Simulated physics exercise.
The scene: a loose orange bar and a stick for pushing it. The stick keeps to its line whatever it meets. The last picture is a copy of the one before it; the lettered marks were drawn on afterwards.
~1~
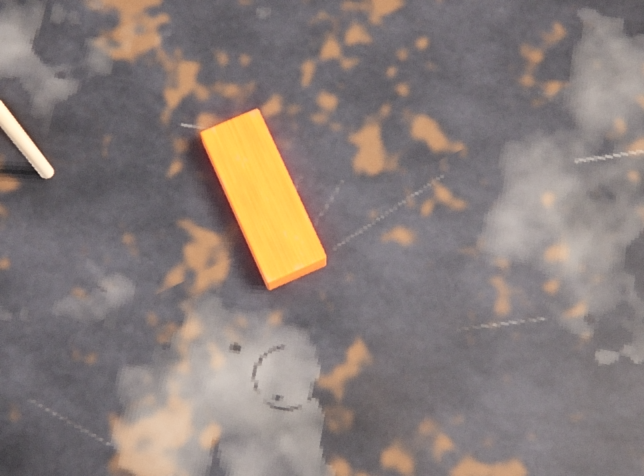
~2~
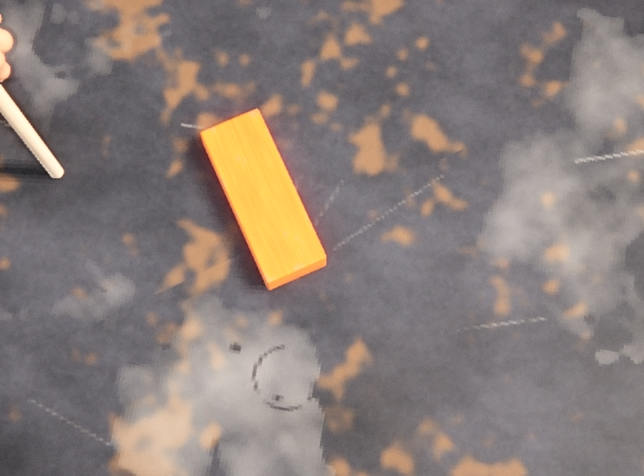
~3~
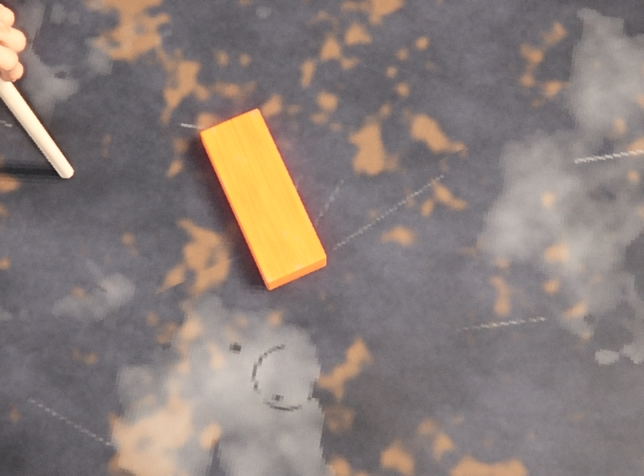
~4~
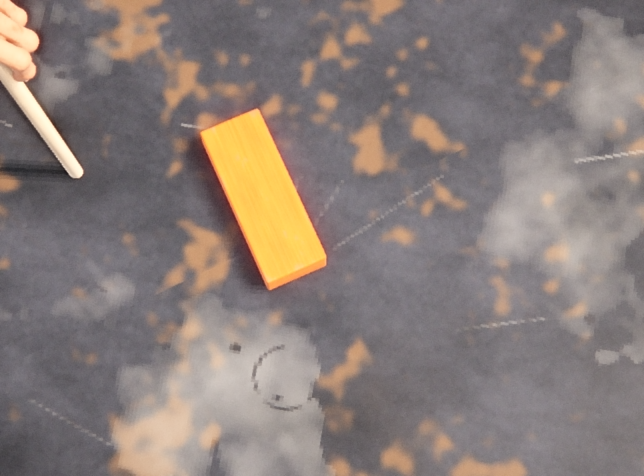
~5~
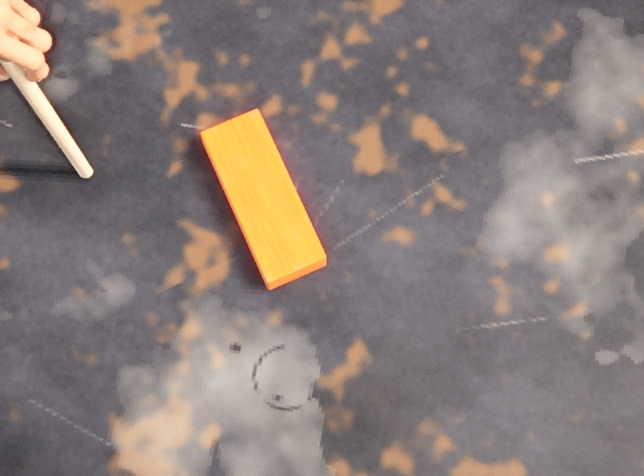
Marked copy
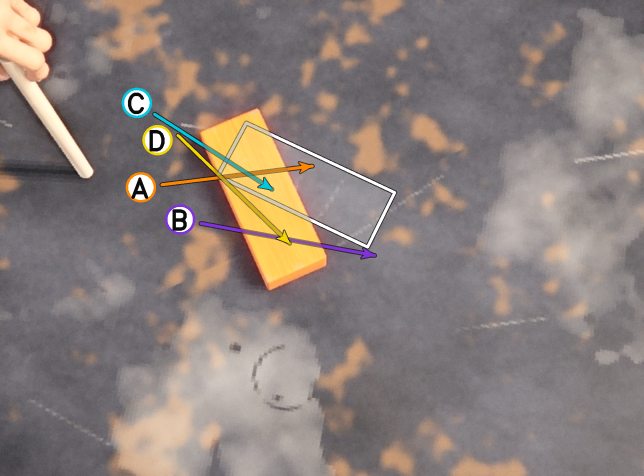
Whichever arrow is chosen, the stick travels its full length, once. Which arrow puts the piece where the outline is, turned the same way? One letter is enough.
Arrow B does it.
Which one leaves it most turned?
That is A.
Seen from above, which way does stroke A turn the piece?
Clockwise.
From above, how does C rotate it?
Clockwise.
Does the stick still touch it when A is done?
At the end, yes.
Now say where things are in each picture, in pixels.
In the first frame, orange bar (262, 194).
In the second frame, orange bar (262, 194).
In the third frame, orange bar (262, 194).
In the fourth frame, orange bar (262, 194).
In the fifth frame, orange bar (262, 194).
On the copy, A from (162, 185) to (312, 166); B from (201, 223) to (375, 256); C from (155, 114) to (272, 189); D from (178, 135) to (290, 244).
On B. First, foot of the stick (264, 235), piece (281, 189).
Then, foot of the stick (326, 247), piece (301, 178).
Finally, foot of the stick (375, 256), piece (305, 175); it fills the outline.
By contrast, A leaves the piece out of the outline, at (332, 198); C leaves the piece out of the outline, at (307, 200); D leaves the piece out of the outline, at (311, 194).
